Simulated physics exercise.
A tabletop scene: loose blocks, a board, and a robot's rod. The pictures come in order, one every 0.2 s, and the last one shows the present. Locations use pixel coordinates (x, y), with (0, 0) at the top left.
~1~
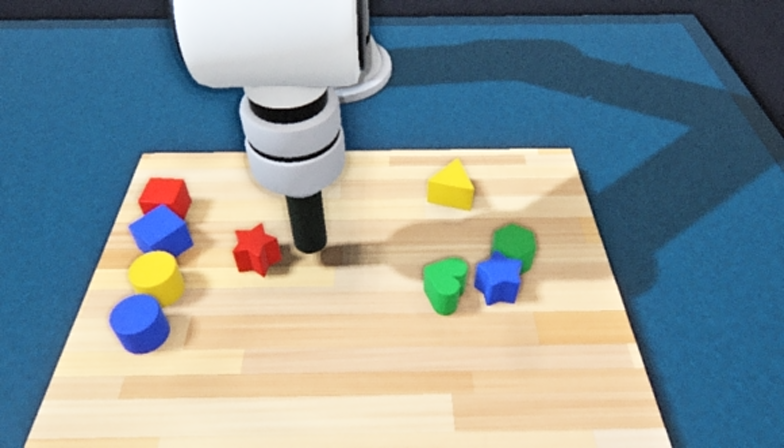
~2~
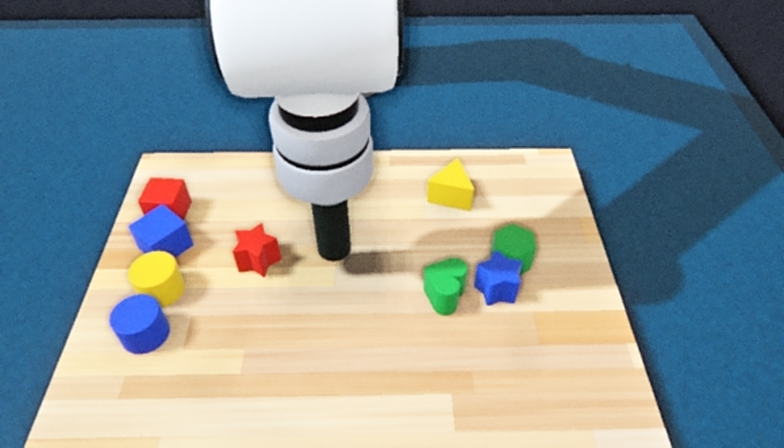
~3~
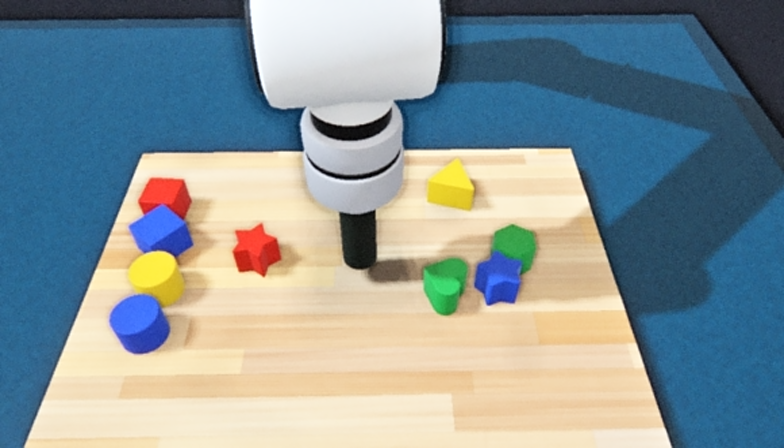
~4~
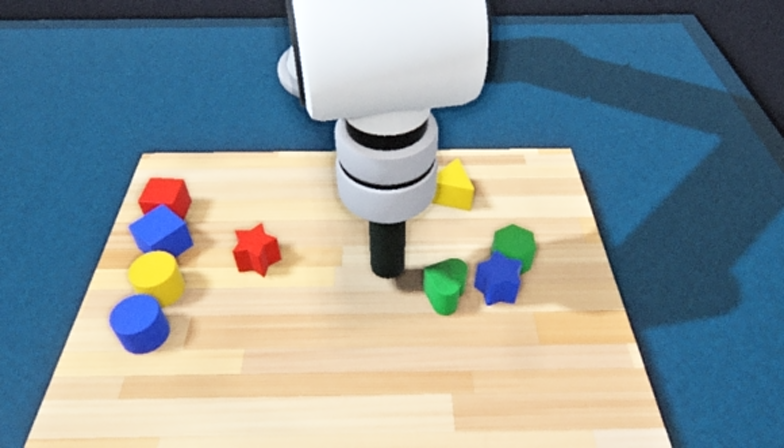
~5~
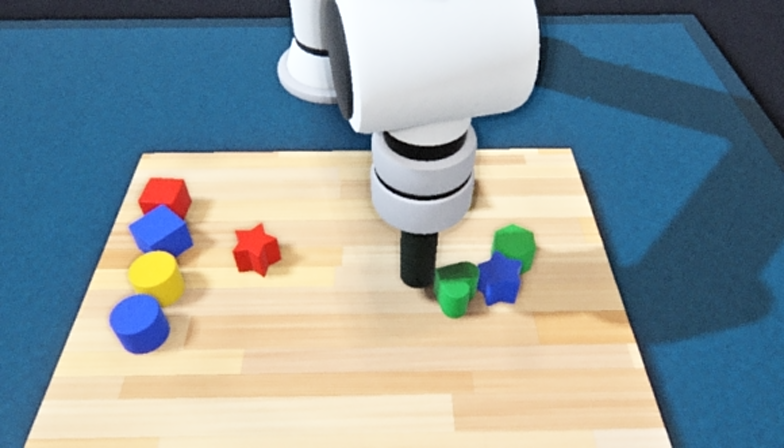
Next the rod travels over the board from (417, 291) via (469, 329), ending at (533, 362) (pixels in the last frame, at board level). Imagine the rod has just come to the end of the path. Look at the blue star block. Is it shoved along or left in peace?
At the end, its place is different.
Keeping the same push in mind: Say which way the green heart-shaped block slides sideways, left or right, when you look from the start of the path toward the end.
It shifts to the left.
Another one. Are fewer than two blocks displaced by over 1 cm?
In short: No.
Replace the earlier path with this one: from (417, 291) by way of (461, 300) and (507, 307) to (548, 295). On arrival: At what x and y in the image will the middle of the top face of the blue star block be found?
Its top centre lands on (567, 247).
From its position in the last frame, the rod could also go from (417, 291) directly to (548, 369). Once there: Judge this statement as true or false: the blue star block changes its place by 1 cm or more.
True
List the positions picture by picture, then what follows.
Rod tip at (311, 242); block tops, green heart-shaped block at (447, 274); blue star block at (501, 268); green hexagonal block at (515, 239), in the first frame.
Rod at (335, 249); blocks unchanged, in the second frame.
Rod at (360, 257); blocks unchanged, in the third frame.
Rod at (388, 266); blocks unchanged, in the fourth frame.
Rod at (417, 275); green heart-shaped block at (458, 277); blue star block at (501, 268); green hexagonal block at (515, 239), in the fifth frame.
The first path, step by step. One third of the way, rod at (454, 301); green heart-shaped block at (498, 293), turned 30° anticlockwise; blue star block at (523, 267), turned 20° anticlockwise; green hexagonal block at (520, 238).
Two thirds of the way, rod at (493, 327); green heart-shaped block at (525, 301), turned 85° anticlockwise; blue star block at (526, 268), turned 30° anticlockwise; green hexagonal block at (520, 237).
At the end, rod at (538, 348); green heart-shaped block at (537, 306), turned 130° anticlockwise; blue star block at (526, 268), turned 30° anticlockwise; green hexagonal block at (520, 237).
